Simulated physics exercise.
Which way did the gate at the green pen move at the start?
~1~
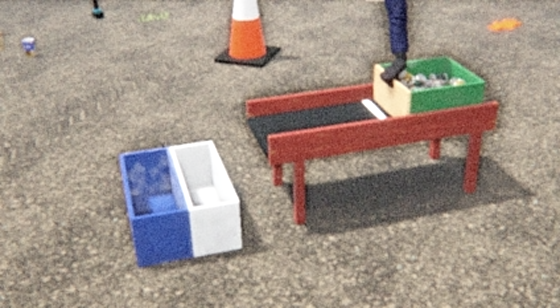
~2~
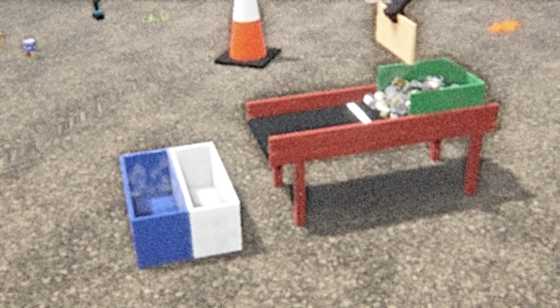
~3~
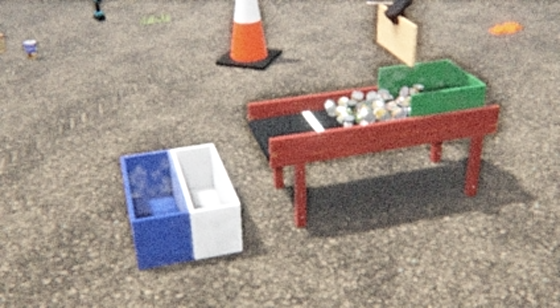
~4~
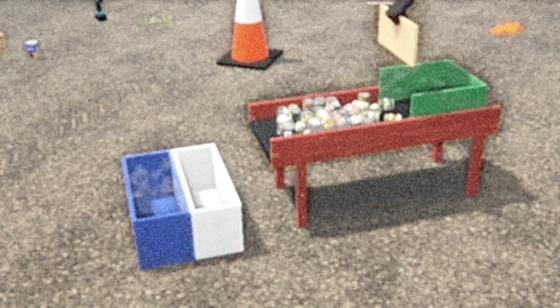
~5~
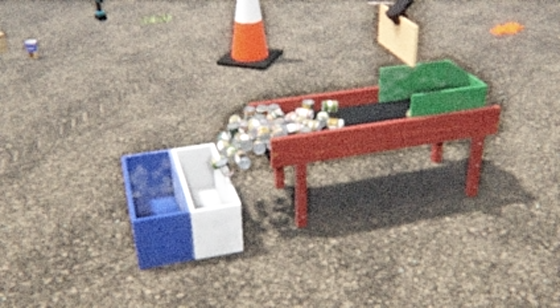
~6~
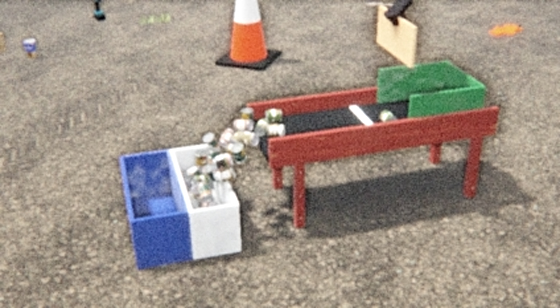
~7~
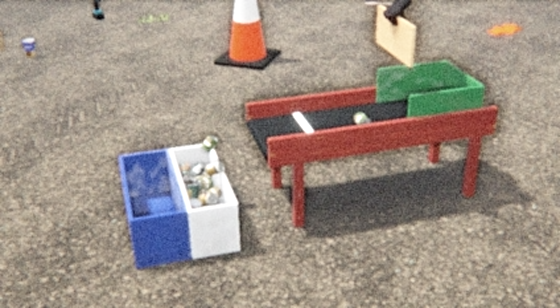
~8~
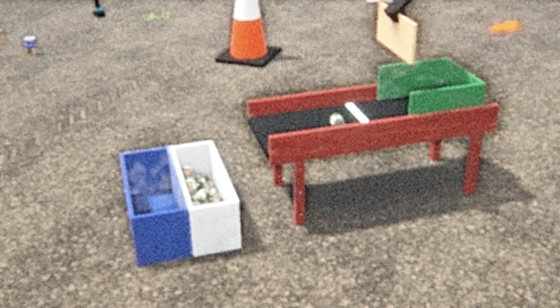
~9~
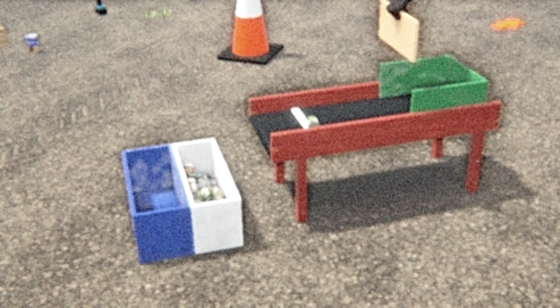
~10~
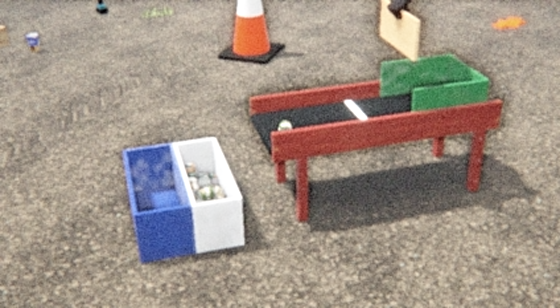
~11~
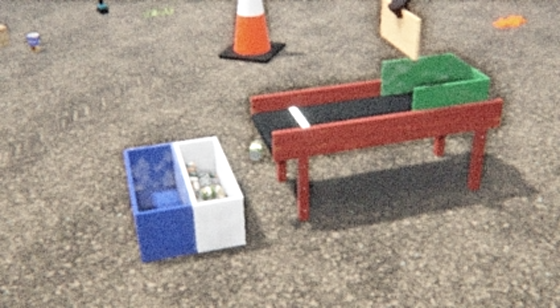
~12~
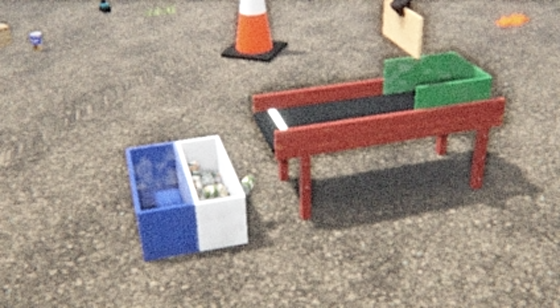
It moved up, lifted clear of the belt by the dark arm.
A pile of small tins rode left along a red-sided belt after a dark arm lifted the gate from the green pen, then tumbled into the white box, except one straggler that dropped off last and ended up on the ground just short of it.
